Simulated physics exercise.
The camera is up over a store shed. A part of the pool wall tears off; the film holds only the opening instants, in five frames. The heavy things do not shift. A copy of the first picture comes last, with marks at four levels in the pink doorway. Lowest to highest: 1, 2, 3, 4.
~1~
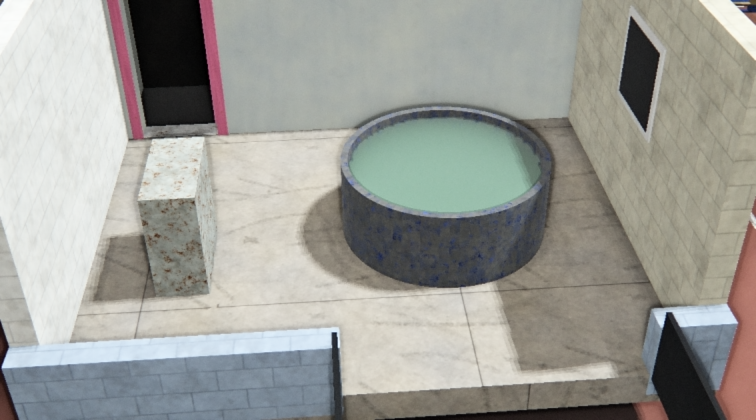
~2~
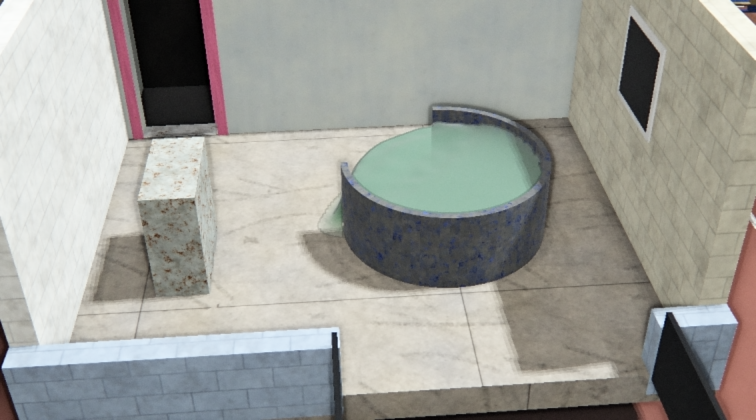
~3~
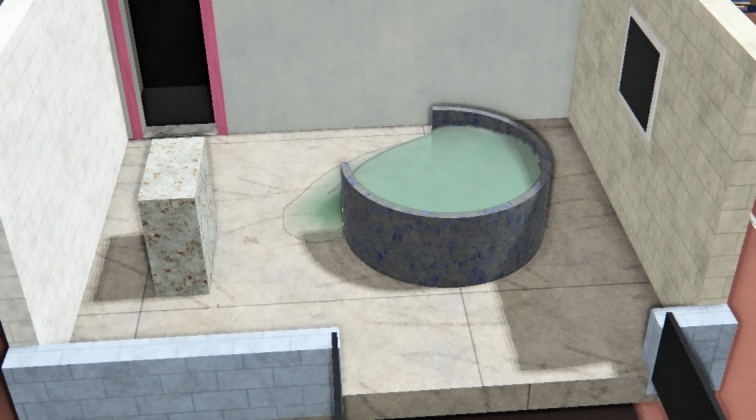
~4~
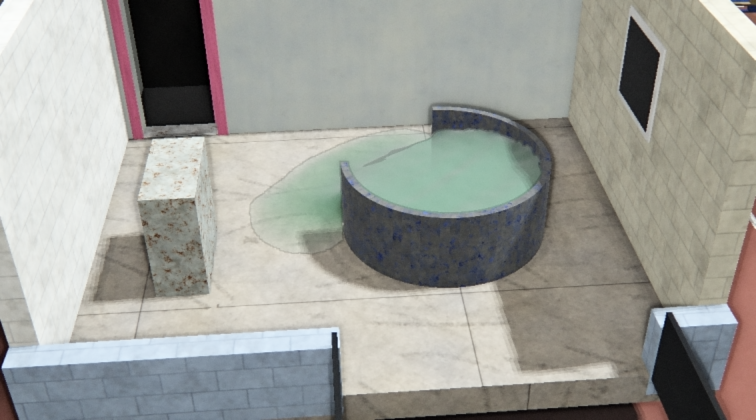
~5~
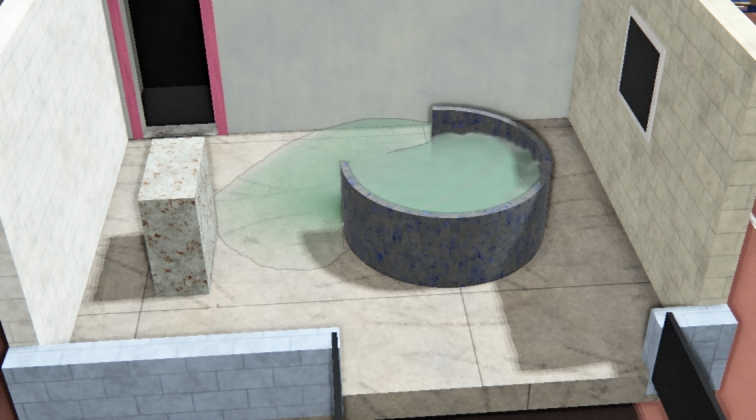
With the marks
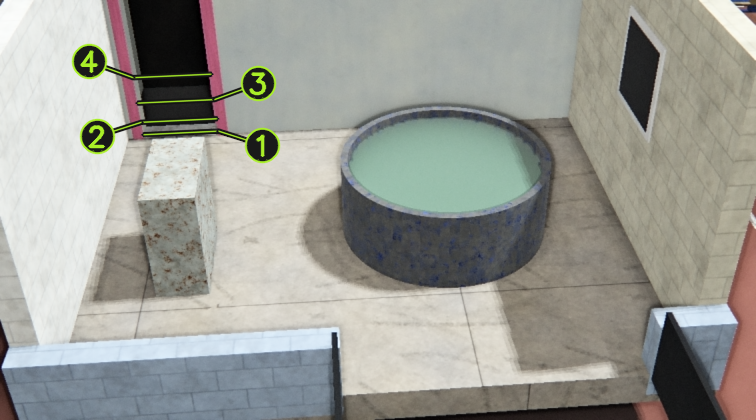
A round pool's wall opens at the back left and green water spreads leftward.
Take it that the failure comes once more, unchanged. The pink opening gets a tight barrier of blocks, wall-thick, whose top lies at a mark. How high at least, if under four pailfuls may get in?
3.
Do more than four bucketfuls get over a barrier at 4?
No, not at all.
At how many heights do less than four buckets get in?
Two of the four.
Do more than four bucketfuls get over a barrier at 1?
Yes, that goes wrong.
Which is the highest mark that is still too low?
Mark 2.
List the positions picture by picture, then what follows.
The first picture shows water in the pool at rest, its middle at (445, 164); foot of the pink doorway at (181, 136); open gate at (497, 313).
In the second picture, 2 % of the ground under water, visible out to (334, 231).
In the third picture, 7 % of the ground under water, visible out to (294, 226).
In the fourth picture, 13 % of the ground under water, visible out to (270, 235).
In the fifth picture, 22 % of the ground under water, visible out to (230, 229).
In lime, 1 at (181, 132); 2 at (179, 120); 3 at (176, 101); 4 at (172, 75); from the bottom up 1, 2, 3, 4.
Choosing 1, dozens of bucketfuls pour in.
Choosing 2, about 9 bucketfuls get in.
Choosing 3, a splash gets over, under a bucket.
Choosing 4, nothing gets over.
